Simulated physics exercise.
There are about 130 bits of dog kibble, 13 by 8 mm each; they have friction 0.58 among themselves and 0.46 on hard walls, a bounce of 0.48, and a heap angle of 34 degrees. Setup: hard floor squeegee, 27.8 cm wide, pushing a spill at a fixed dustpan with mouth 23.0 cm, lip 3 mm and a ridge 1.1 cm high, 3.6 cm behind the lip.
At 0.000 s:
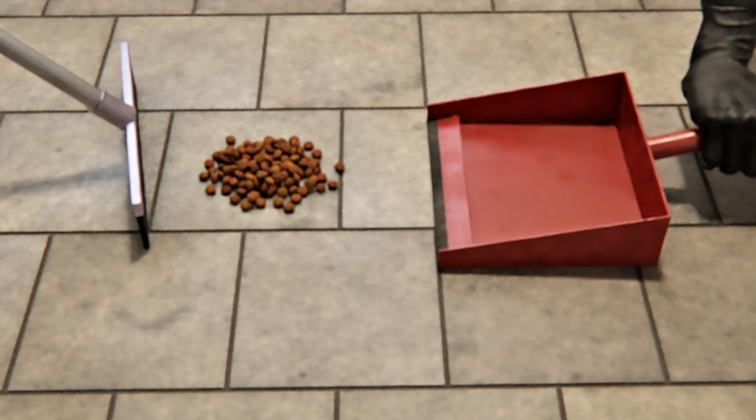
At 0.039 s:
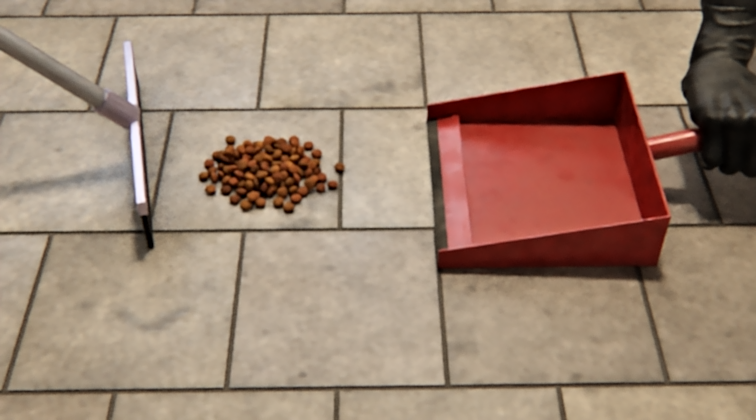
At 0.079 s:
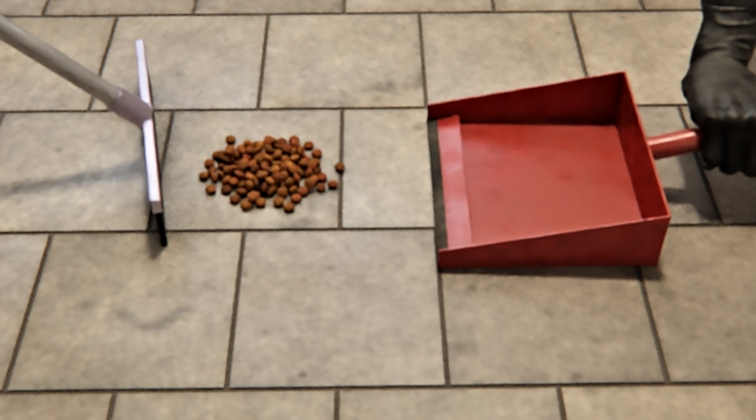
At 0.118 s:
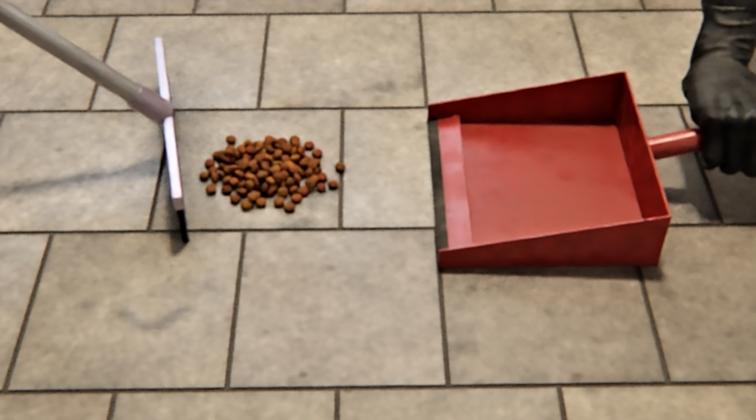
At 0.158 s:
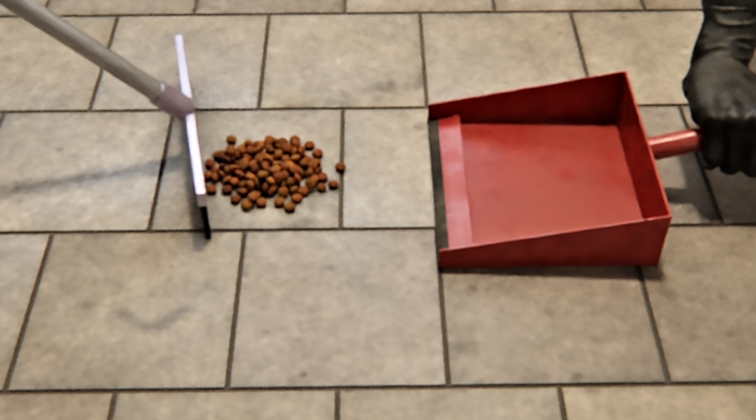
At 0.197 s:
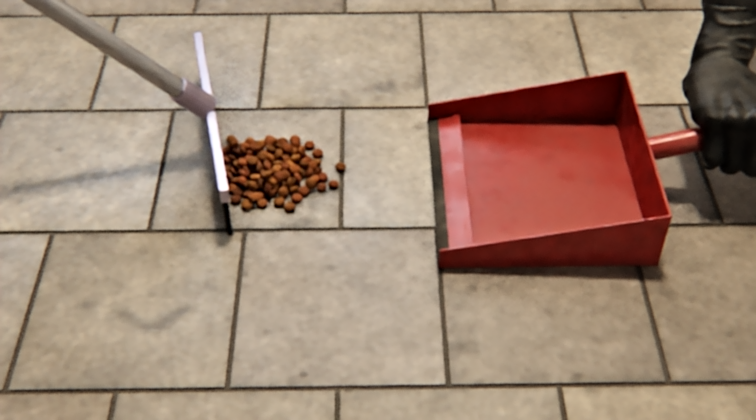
A squeegee with a pale blade slid rightward across gray floor tiles and pressed into the left side of a small pile of brown kibble, while a black-gloved hand held a red dustpan still.
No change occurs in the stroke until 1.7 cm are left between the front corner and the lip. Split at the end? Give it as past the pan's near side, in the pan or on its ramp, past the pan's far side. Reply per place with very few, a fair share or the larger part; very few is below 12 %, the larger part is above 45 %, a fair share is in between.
Past the pan's near side: Very few; in the pan or on its ramp: A fair share; past the pan's far side: A fair share.
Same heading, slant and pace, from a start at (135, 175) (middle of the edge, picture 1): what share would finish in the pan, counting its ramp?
About 25 per cent.
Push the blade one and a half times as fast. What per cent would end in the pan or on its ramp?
About 30 per cent.
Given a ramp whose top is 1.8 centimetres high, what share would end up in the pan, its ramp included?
Something like 20 per cent, ramp included.
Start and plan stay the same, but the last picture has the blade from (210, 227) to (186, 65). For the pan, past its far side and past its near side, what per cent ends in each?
Pan 0; far 10; near 0.
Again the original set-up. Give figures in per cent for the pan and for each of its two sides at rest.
In per cent - near side 0, pan 25, far side 25.
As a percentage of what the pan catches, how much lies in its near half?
Estimate: Close to 10 %.
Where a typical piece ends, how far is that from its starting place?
I'd say near 20 cm.
After 0.38 s, middle of the blade 14 cm from the lip; 0 % over the lip, far side 5 %, near side 0 %.
Then, at 0.50 s, middle of the blade 7 cm from the lip; 0 % over the lip, far side 15 %, near side 0 %.
After 0.74 s, middle of the blade 5 cm from the lip; 30 % over the lip, far side 25 %, near side 0 %.
At rest (1.3 s), near side 0 %, pan 25 %, far side 25 %, in front of the lip or behind the blade 45 %.
